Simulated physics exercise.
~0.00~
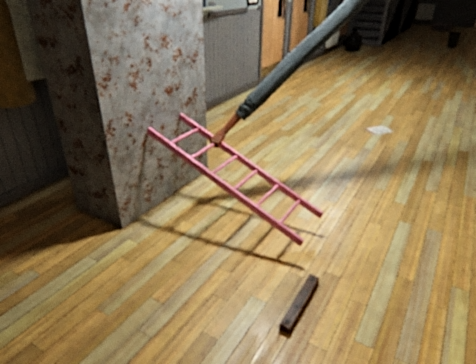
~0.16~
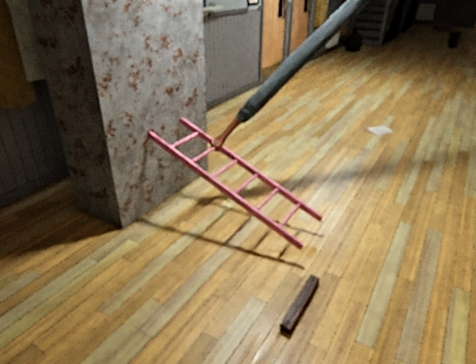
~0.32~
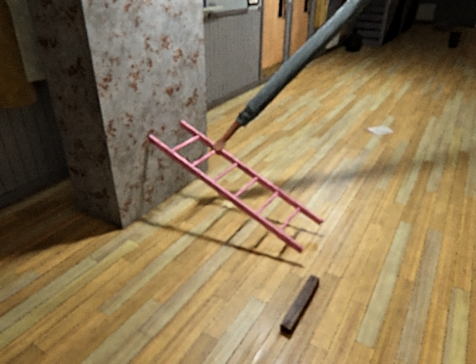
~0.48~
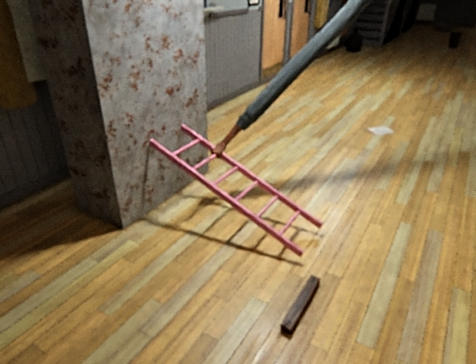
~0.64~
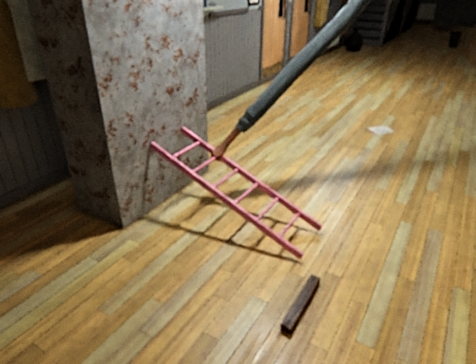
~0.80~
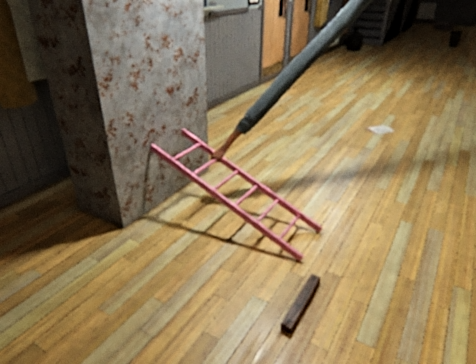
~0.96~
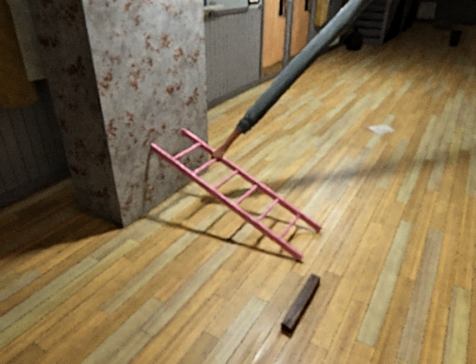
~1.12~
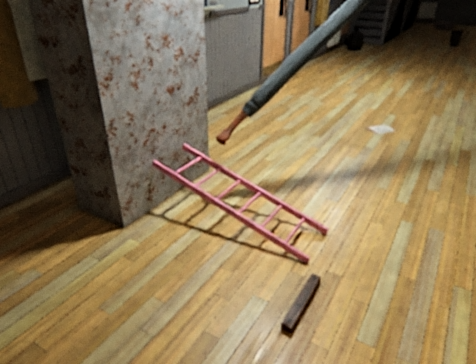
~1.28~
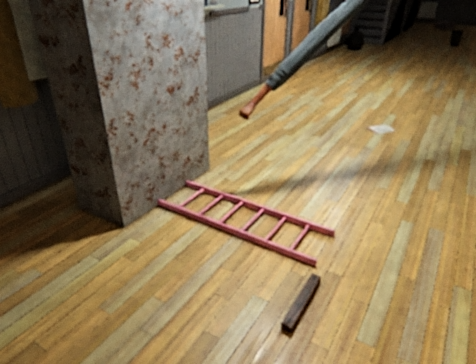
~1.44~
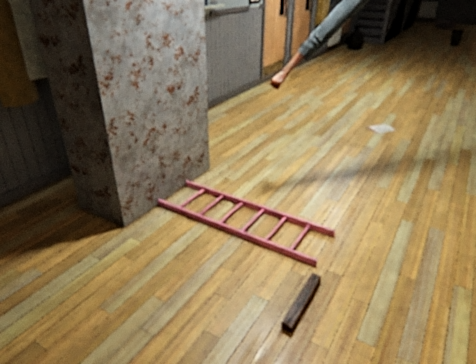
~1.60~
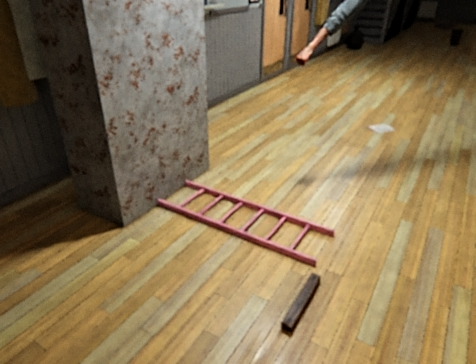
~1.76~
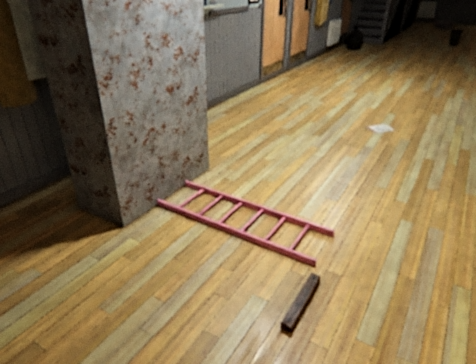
On a wooden floor, a hand releases a leaning pink ladder-like frame, which drops flat.
